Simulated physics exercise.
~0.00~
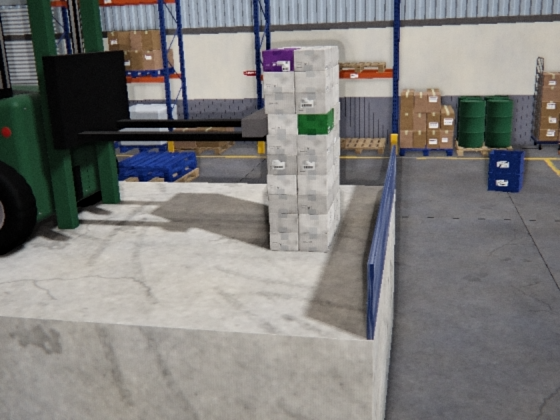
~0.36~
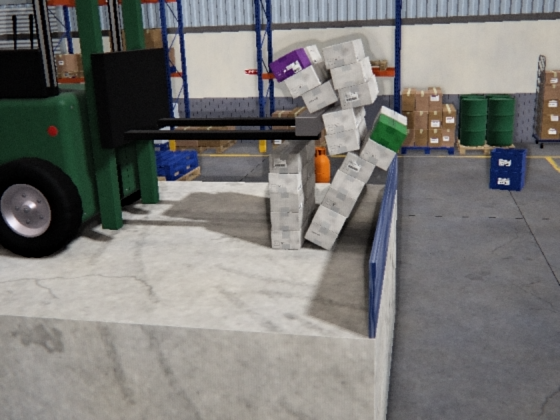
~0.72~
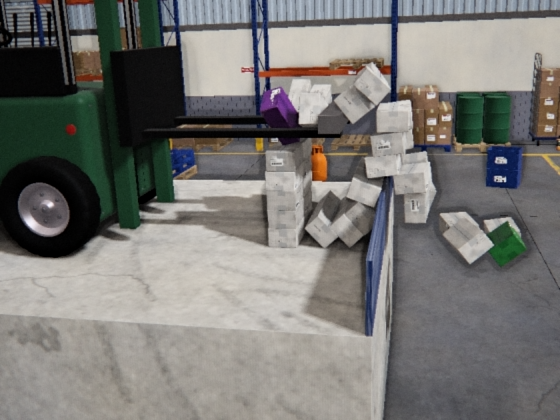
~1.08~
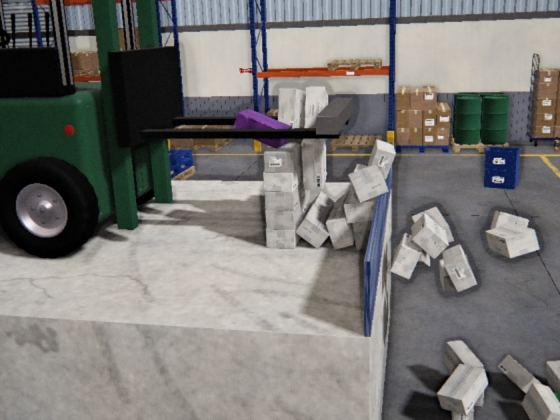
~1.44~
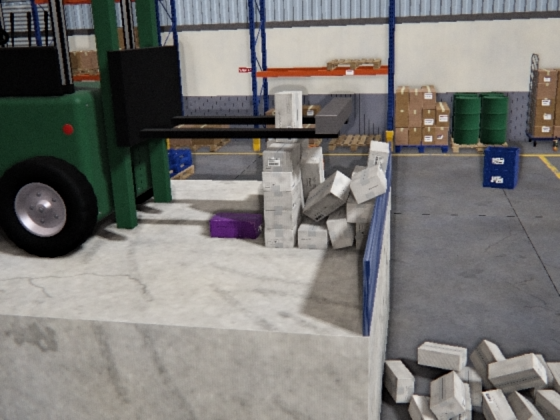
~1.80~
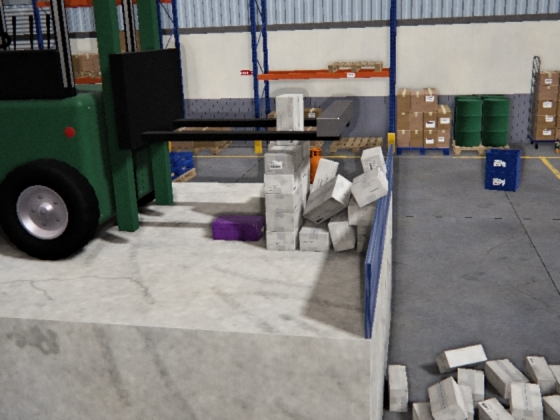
A forklift's beam topples the stacked boxes, spilling many over the edge onto the floor.
